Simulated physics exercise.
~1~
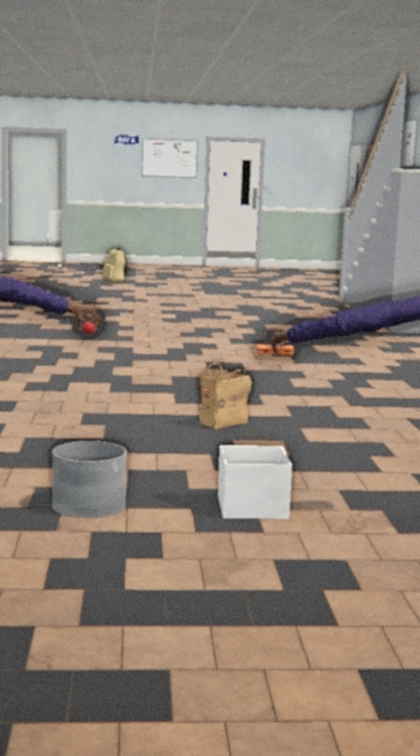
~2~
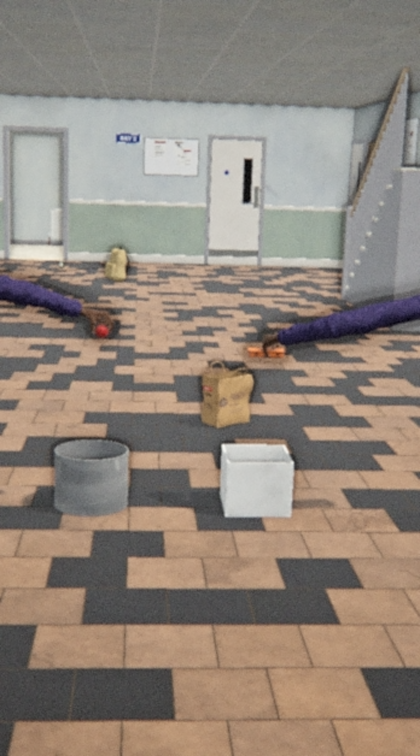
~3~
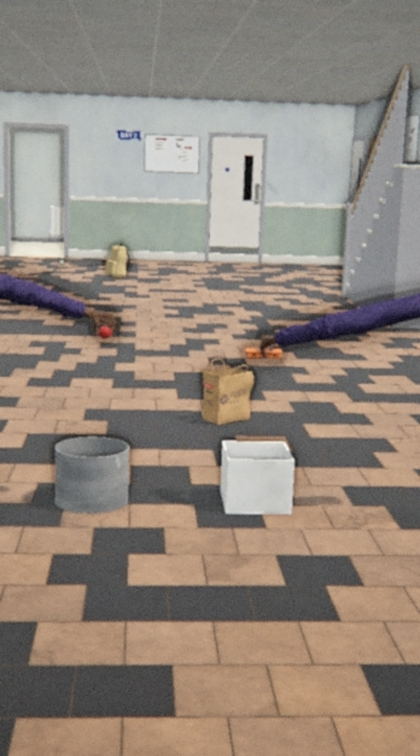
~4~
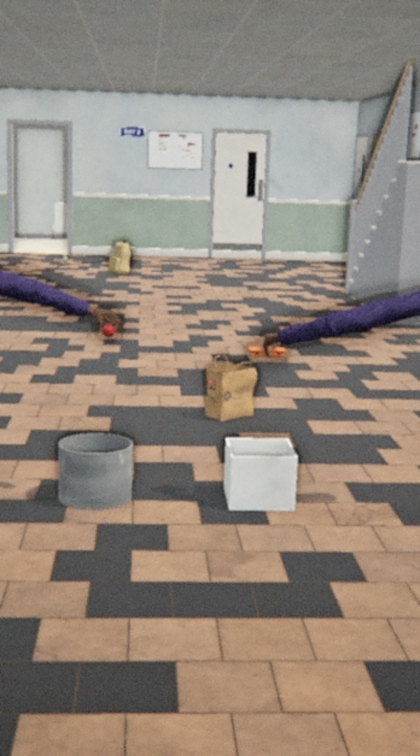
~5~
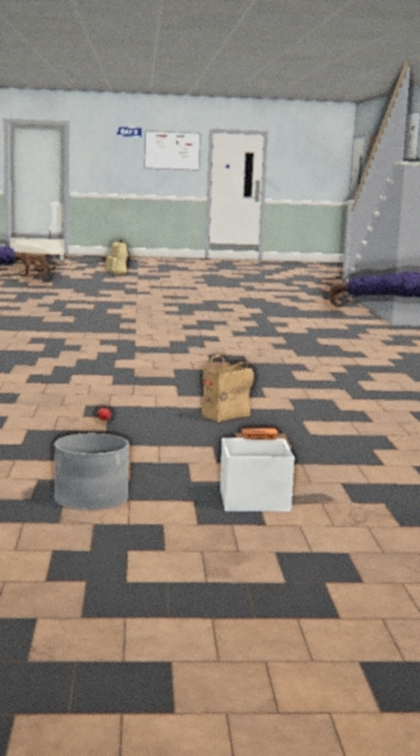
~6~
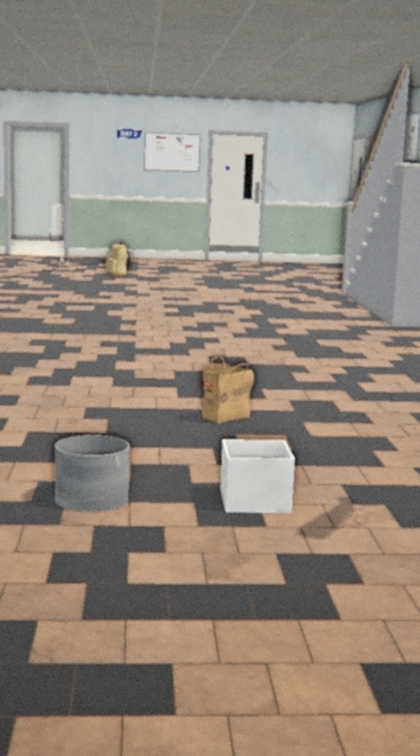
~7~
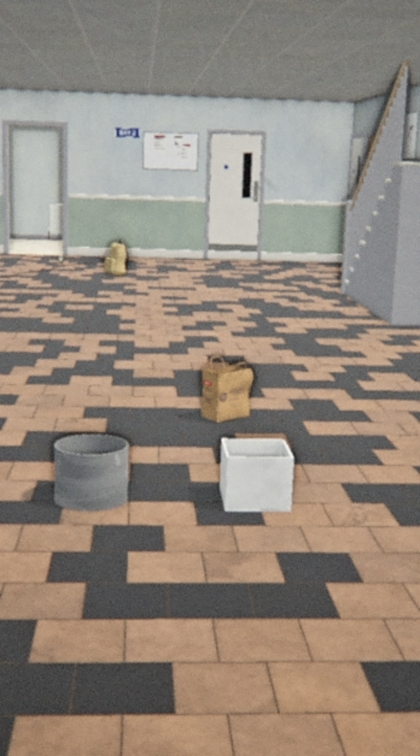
Two purple-sleeved arms held a red ball and an orange case above a tiled floor, then let go and drew back. The ball dropped into the gray bucket on the left and the case fell into the white crate on the right, both ending up inside.
